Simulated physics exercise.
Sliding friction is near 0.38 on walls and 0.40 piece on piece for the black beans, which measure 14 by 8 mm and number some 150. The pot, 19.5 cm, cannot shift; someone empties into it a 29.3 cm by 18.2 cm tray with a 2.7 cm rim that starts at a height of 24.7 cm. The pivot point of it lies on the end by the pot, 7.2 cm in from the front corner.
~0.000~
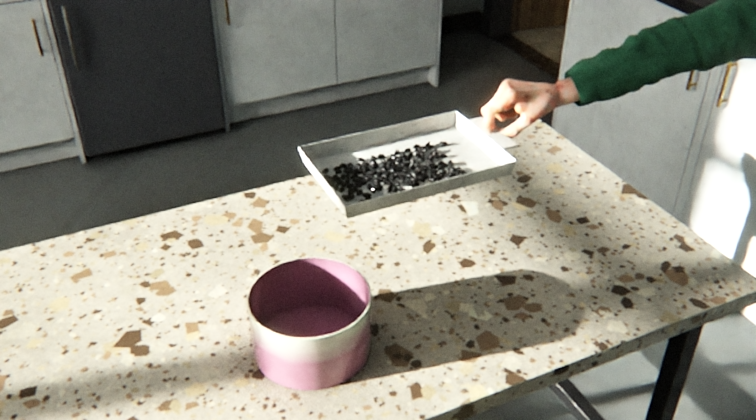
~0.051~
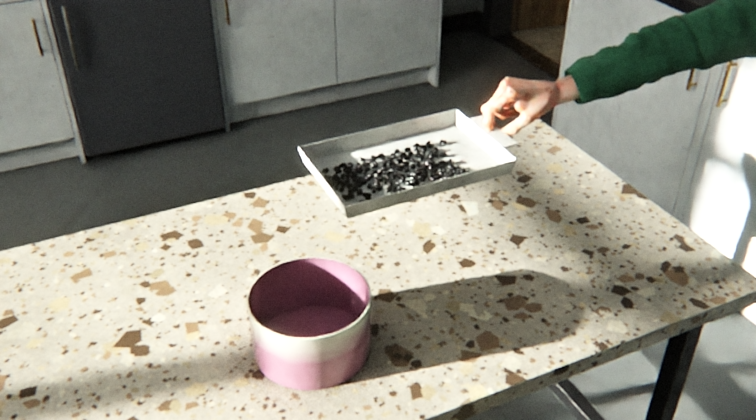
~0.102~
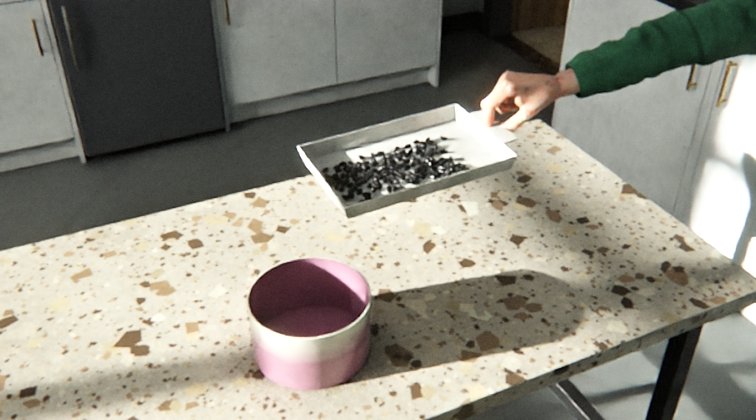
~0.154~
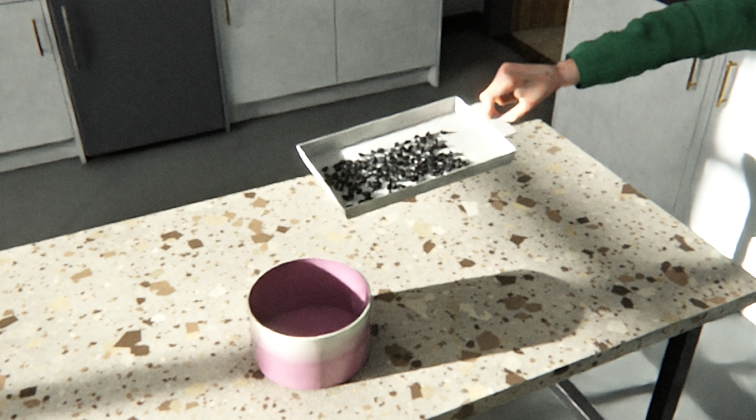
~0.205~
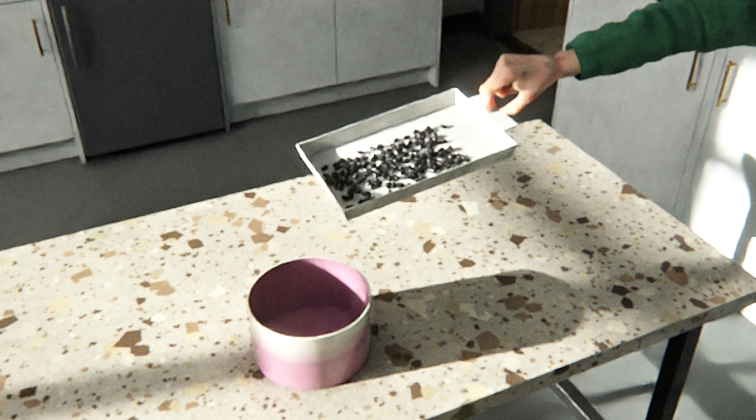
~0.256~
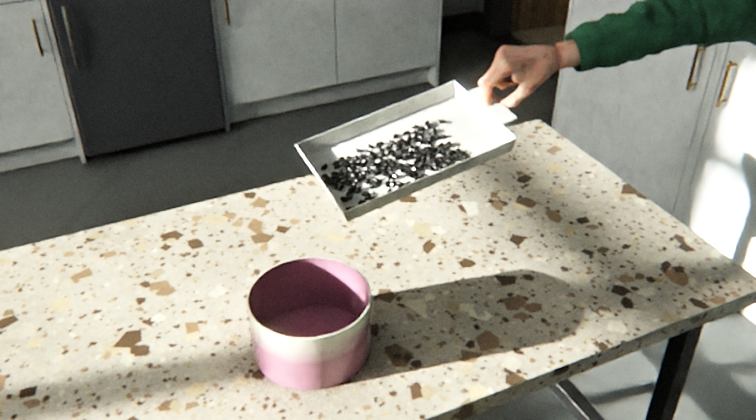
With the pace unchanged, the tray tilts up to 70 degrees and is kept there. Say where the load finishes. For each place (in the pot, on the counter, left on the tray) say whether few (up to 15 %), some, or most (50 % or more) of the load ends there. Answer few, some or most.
Pot: Some; counter: Few; tray: Most.
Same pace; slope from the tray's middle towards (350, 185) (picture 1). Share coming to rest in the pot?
I'd estimate about 20 %.
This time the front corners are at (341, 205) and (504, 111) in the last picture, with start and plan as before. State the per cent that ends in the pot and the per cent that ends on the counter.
Final per cent - pot 20, counter 10.
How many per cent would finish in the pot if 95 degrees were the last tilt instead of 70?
Roughly 100 percent.
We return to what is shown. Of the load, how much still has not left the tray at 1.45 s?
I'd put it at roughly 75 per cent.
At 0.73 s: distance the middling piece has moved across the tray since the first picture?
Displacement on the tray: Roughly 6 cm.
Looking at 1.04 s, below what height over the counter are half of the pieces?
Height: Around 28 cm.
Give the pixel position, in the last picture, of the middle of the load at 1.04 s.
Roughly pixel (354, 183).
After 0.73 s, tilt 40 degrees; the tray holds 100 %, the pot 0 %.
After 1.04 s, tilt 58 degrees; the tray holds 100 %, the pot 0 %.
Then, at 1.45 s, tilt 70 degrees; the tray holds 75 %, the pot 10 %.
At rest (2.6 s), pot 40 %, counter 0 %, tray 60 %.
